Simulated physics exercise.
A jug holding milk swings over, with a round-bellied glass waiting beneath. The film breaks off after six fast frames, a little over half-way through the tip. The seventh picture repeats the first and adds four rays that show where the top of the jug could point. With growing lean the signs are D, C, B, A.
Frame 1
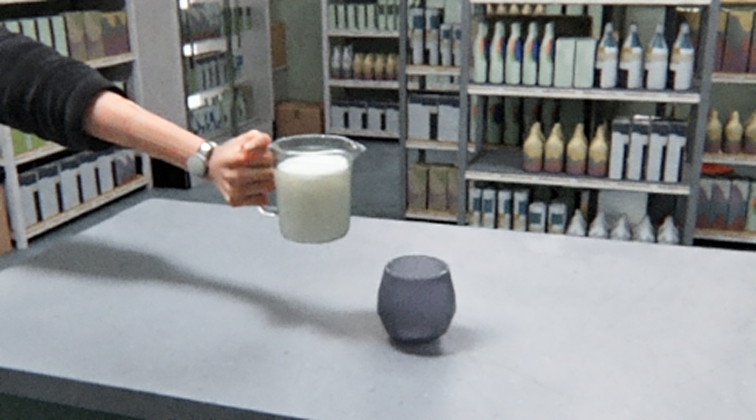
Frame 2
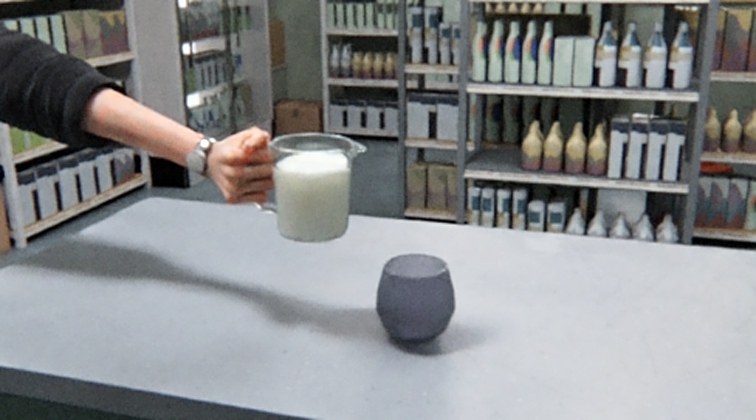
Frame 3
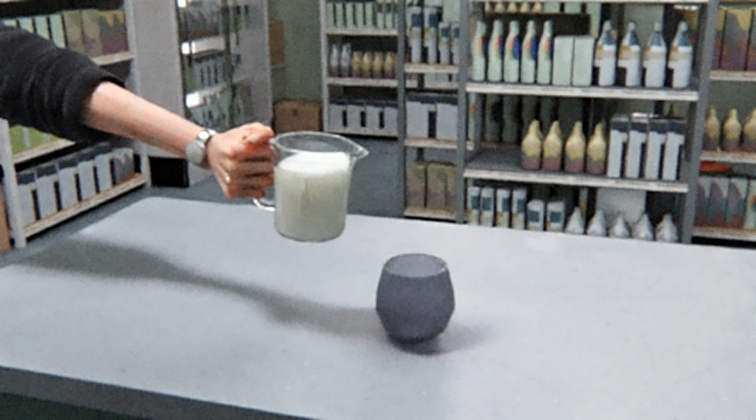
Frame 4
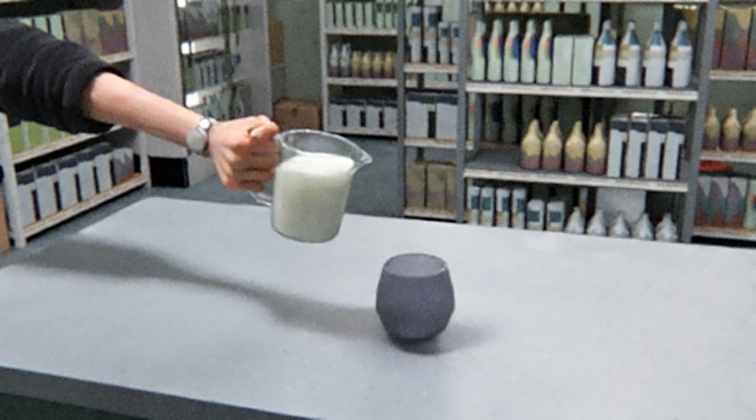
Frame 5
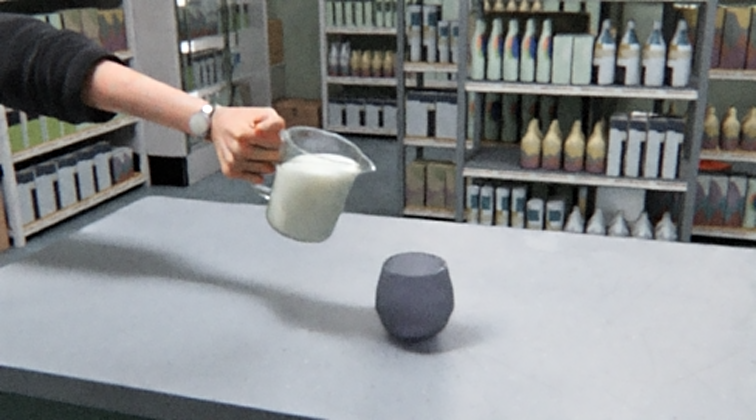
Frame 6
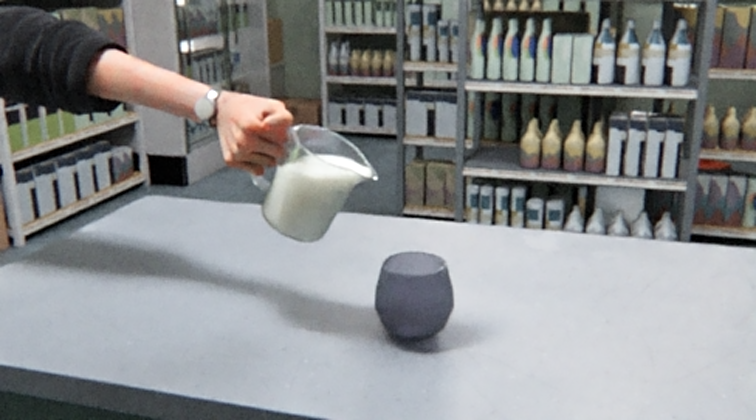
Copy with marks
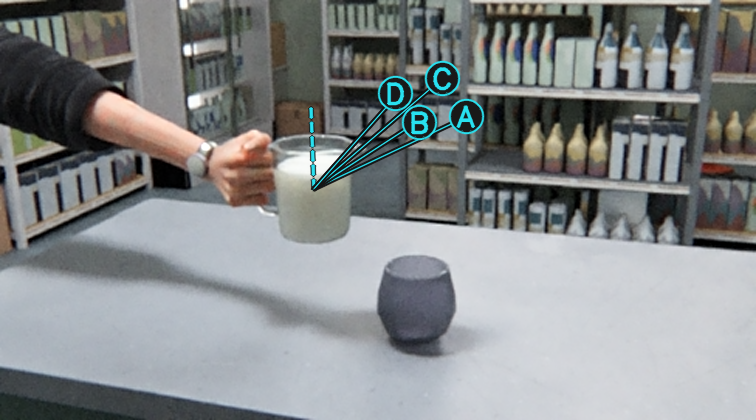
A hand held a clear glass jug of milk above a gray table, near a dark round-bellied glass, and after staying upright briefly, slowly tilted the jug to the right, with no milk leaving it.
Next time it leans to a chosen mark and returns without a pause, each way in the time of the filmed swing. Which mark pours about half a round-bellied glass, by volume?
A is best.
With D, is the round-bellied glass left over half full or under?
Under.
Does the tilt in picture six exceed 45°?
No.
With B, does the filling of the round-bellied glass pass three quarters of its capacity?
No, it does not.
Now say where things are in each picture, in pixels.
Upright, lip at (363, 150); rim of the round-bellied glass round (417, 266); nothing has left yet.
Upright, lip at (363, 150); nothing has left yet.
Tipped about 6°, lip at (366, 154); nothing has left yet.
Tipped about 12°, lip at (370, 161); nothing has left yet.
Tipped about 20°, lip at (373, 169); nothing has left yet.
Tipped about 28°, lip at (375, 178); nothing has left yet.
On the marked copy, A at (451, 124); B at (404, 130); C at (429, 89); D at (385, 108).
For mark A, the round-bellied glass ends with about 48 % of what it can hold.
For mark B, the round-bellied glass ends with about 35 % of what it can hold.
For mark C, the round-bellied glass ends with about 25 % of what it can hold.
For mark D, the round-bellied glass ends with about 16 % of what it can hold.
